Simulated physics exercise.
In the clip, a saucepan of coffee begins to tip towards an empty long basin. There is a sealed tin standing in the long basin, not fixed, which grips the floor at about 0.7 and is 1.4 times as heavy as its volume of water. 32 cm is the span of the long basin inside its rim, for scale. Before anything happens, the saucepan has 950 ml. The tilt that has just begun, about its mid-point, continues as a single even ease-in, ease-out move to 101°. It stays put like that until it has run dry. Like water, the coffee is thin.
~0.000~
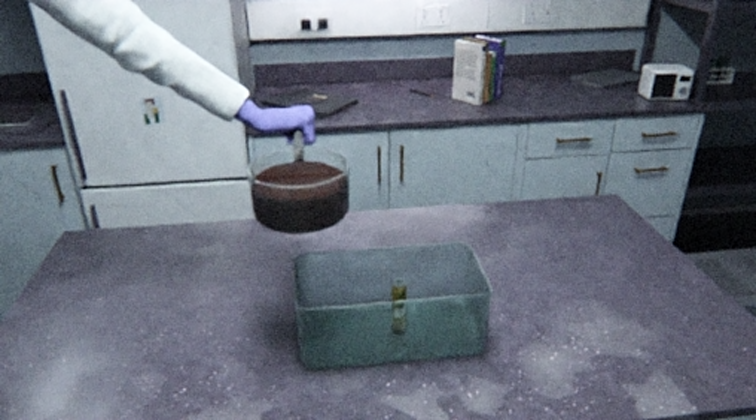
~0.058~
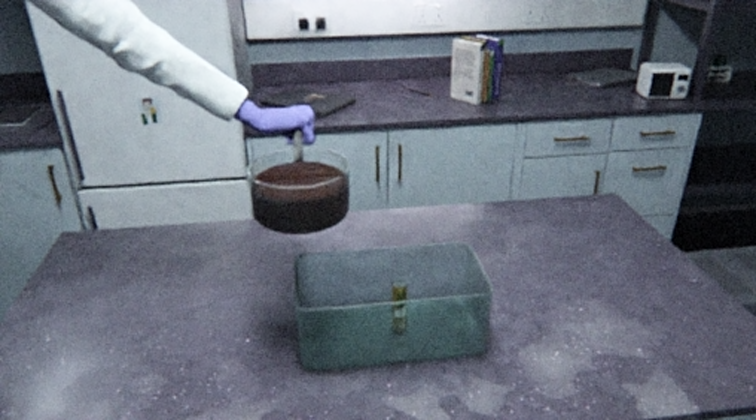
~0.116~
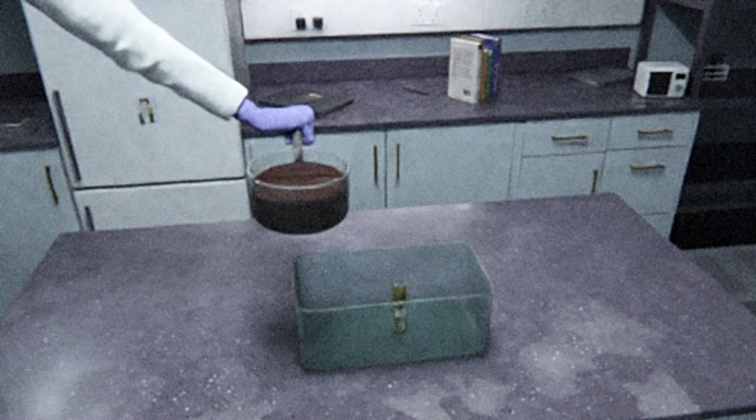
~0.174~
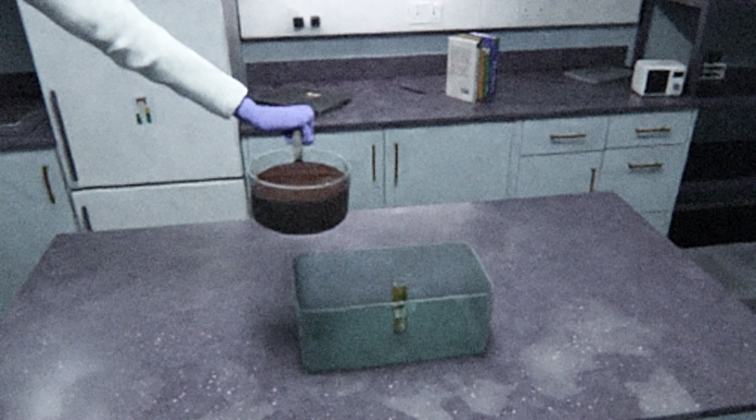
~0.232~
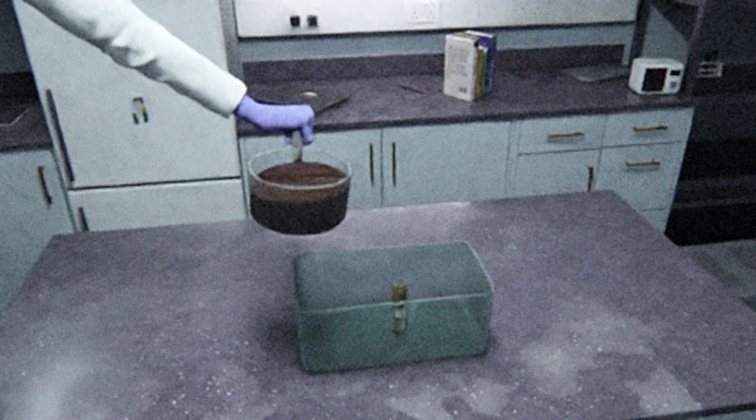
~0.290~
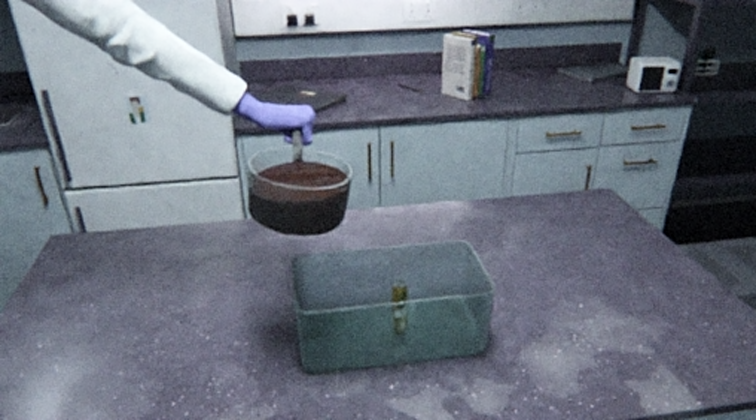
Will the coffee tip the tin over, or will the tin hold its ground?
Bet it holds up.
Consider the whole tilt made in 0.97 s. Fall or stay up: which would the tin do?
Outcome - the tin comes down.
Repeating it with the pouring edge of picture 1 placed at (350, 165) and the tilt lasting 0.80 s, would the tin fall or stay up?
After that, the tin overturns.
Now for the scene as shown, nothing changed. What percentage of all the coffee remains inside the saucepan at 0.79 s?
At that time about 68 in a hundred parts are still held.
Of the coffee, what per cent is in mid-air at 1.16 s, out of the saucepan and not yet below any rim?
I'd put it at about 14 per cent of the liquid.
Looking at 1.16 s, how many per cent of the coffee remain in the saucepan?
Close to 16 percent of the whole amount.
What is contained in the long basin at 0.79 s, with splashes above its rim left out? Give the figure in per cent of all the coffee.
Around 6 percent.
Then, 0.79 s in, the tilt is 57° and 69 per cent is still to pour; the tin stands where it began.
Then, 1.16 s in, the tilt is 91° and 16 per cent is still to pour; the tin stands where it began.
Then, 1.55 s in, the tilt is 101° and 1 per cent is still to pour; the tin stands where it began.
Then, 1.97 s in, the tilt is 101° and 0 per cent is still to pour; the tin stands where it began.
Finally, the tin stands where it began.
